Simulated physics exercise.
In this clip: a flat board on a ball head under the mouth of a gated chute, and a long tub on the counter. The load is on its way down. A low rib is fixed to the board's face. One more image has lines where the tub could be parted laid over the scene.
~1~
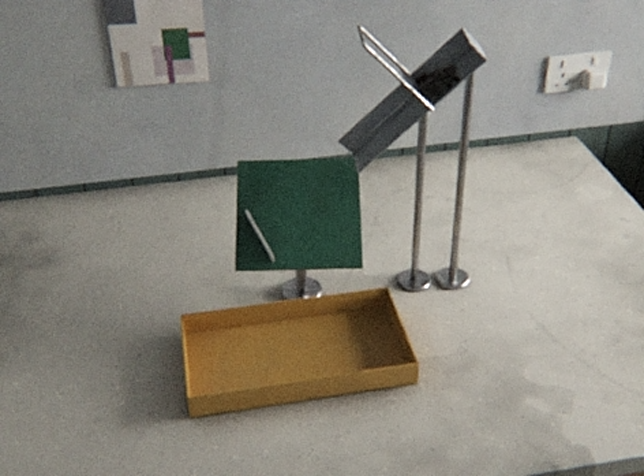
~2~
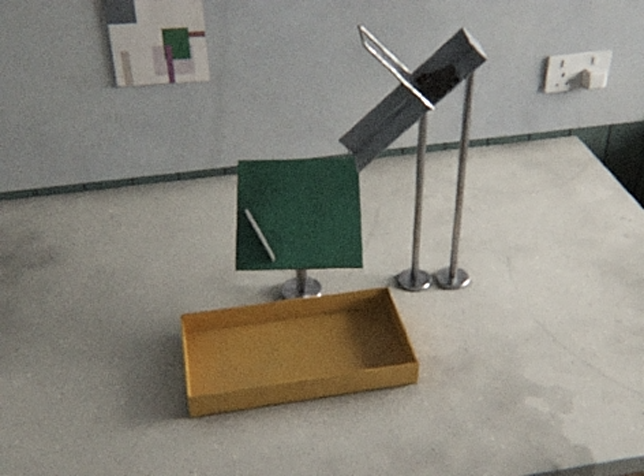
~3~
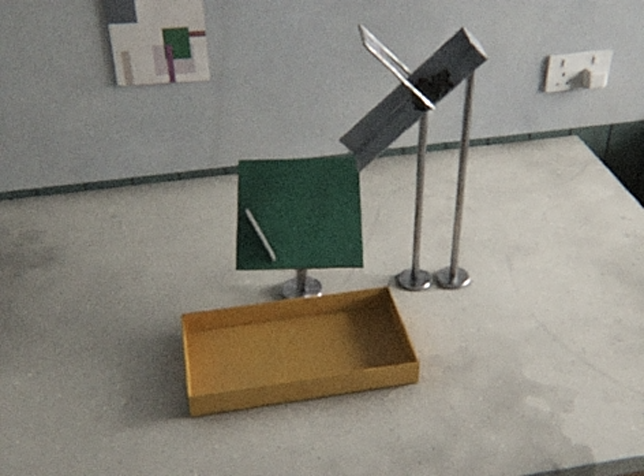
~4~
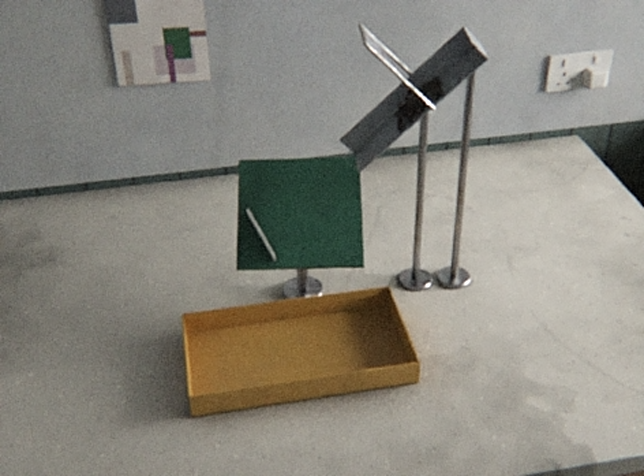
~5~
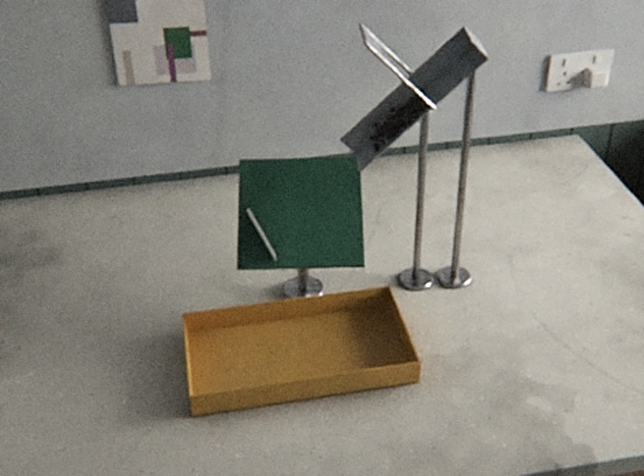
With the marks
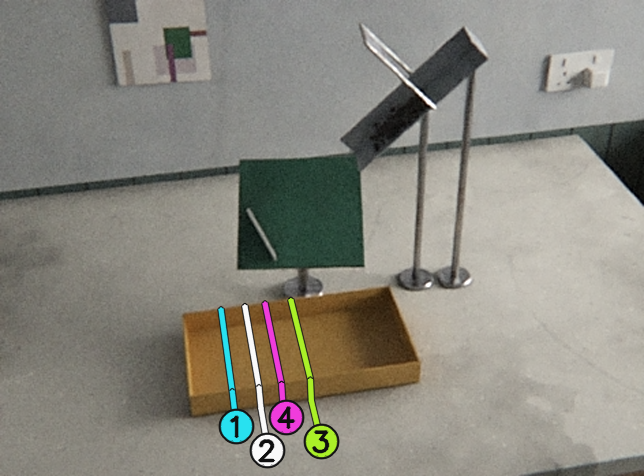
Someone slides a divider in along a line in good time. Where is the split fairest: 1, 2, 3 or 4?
Best: 3.
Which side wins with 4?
Right.
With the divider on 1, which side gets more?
Right.
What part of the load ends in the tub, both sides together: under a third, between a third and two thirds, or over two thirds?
About that: Over two thirds.
On the marked copy, line 1 crosses the front rim at (232, 390); line 2 crosses the front rim at (258, 386); line 3 crosses the front rim at (310, 378); line 4 crosses the front rim at (281, 382).
If 1 is chosen, of what is caught, none on the left of the divider, all on the right.
If 2 is chosen, of what is caught, a stray few on the left of the divider, nearly all on the right.
If 3 is chosen, of what is caught, about a third on the left of the divider, about two thirds on the right.
If 4 is chosen, of what is caught, none on the left of the divider, all on the right.
